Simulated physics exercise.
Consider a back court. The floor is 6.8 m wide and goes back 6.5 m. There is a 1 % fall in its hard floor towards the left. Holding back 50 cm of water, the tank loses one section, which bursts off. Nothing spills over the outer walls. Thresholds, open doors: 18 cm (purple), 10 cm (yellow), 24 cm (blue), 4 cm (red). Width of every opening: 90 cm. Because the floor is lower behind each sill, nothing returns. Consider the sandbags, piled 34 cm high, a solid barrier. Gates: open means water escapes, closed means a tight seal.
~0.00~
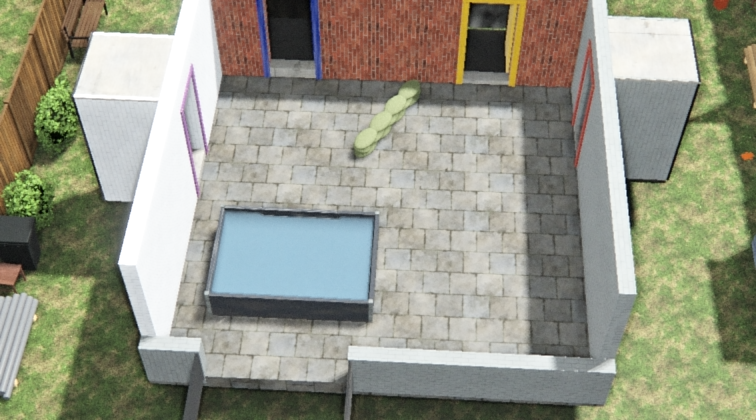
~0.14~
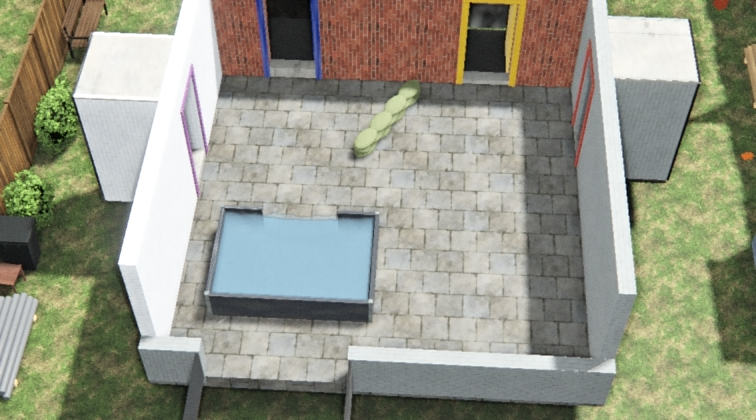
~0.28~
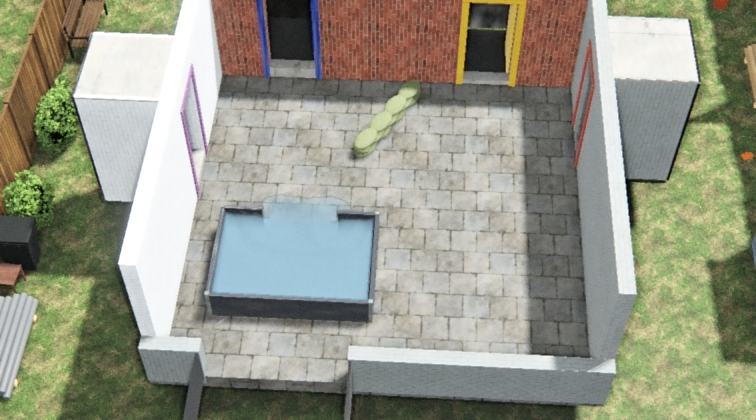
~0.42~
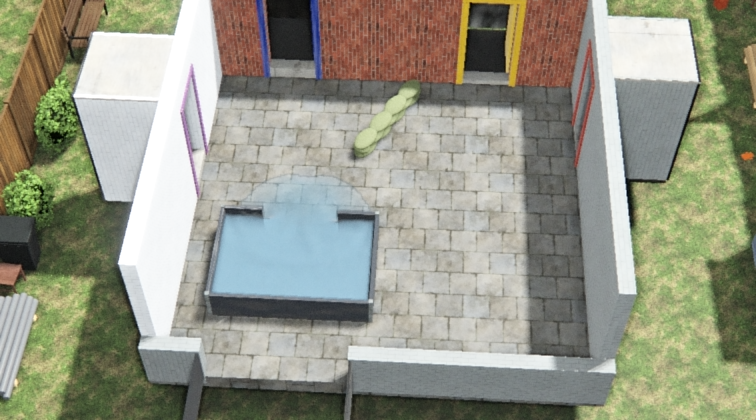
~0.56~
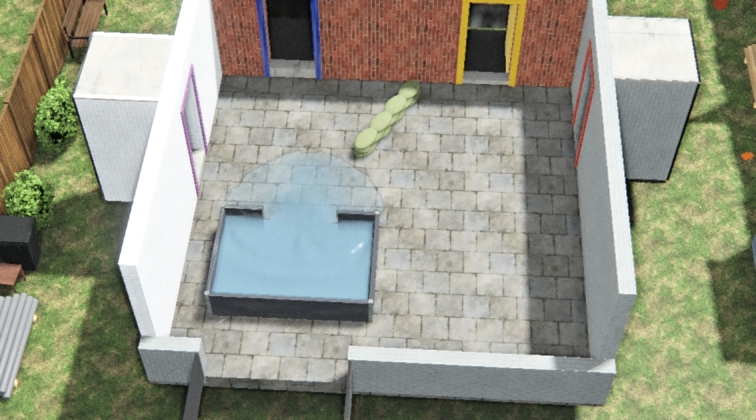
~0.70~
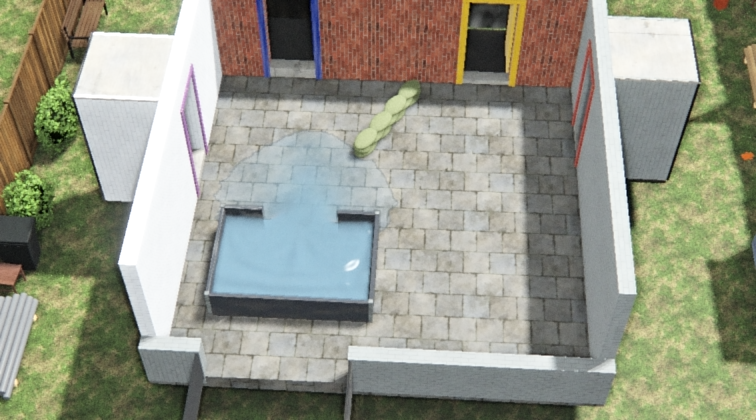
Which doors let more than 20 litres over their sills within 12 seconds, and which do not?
Result: At the purple door the limit will not be outstripped, at the yellow door the limit will not be outstripped, at the blue door the limit will not be outstripped, at the red door the limit will not be outstripped.
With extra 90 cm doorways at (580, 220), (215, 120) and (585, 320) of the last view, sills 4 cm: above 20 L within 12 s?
Result in order - not enough, more than that, not enough.
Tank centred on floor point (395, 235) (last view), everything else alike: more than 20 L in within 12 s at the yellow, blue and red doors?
Checking each door against the limit: Yellow tops it, blue does not exceed it, red tops it.
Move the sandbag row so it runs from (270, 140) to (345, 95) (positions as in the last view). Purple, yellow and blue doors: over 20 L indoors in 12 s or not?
Result - purple: No, not exceeded, yellow: No, not exceeded, blue: No, not exceeded.
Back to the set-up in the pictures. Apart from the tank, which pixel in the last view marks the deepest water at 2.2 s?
Look around (232, 75).
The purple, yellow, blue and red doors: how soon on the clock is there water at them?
Purple = 1.2 s, yellow = 2.6 s, blue = 1.2 s, red = 4.0 s.
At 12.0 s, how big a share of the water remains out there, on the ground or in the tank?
I'd put it at some 96 percent still there.
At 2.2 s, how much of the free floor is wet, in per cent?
I'd say around 35 % is wet.
After 1.4 s water covers 25 % of the floor and is deepest (29 cm) near (305, 224); purple door 3 cm at the sill, 0 L in, yellow door not reached, blue door 6 cm at the sill, 0 L in, red door not reached.
After 2.2 s water covers 35 % of the floor and is deepest (40 cm) near (232, 75); purple door 7 cm at the sill, 0 L in, yellow door not reached, blue door 23 cm at the sill, 0 L in, red door not reached.
After 3.5 s water covers 45 % of the floor and is deepest (26 cm) near (305, 78); purple door 5 cm at the sill, 0 L in, yellow door 7 cm at the sill, 0 L in, blue door 22 cm at the sill, 0 L in, red door not reached.
After 7.0 s water covers 60 % of the floor and is deepest (17 cm) near (165, 361); purple door 12 cm at the sill, 0 L in, yellow door 2 cm at the sill, 0 L in, blue door 12 cm at the sill, 0 L in, red door 5 cm at the sill, 6 L in.
After 12.0 s water covers 95 % of the floor and is deepest (12 cm) near (169, 342); purple door 10 cm at the sill, 0 L in, yellow door 4 cm at the sill, 0 L in, blue door 9 cm at the sill, 0 L in, red door 3 cm at the sill, 7 L in.
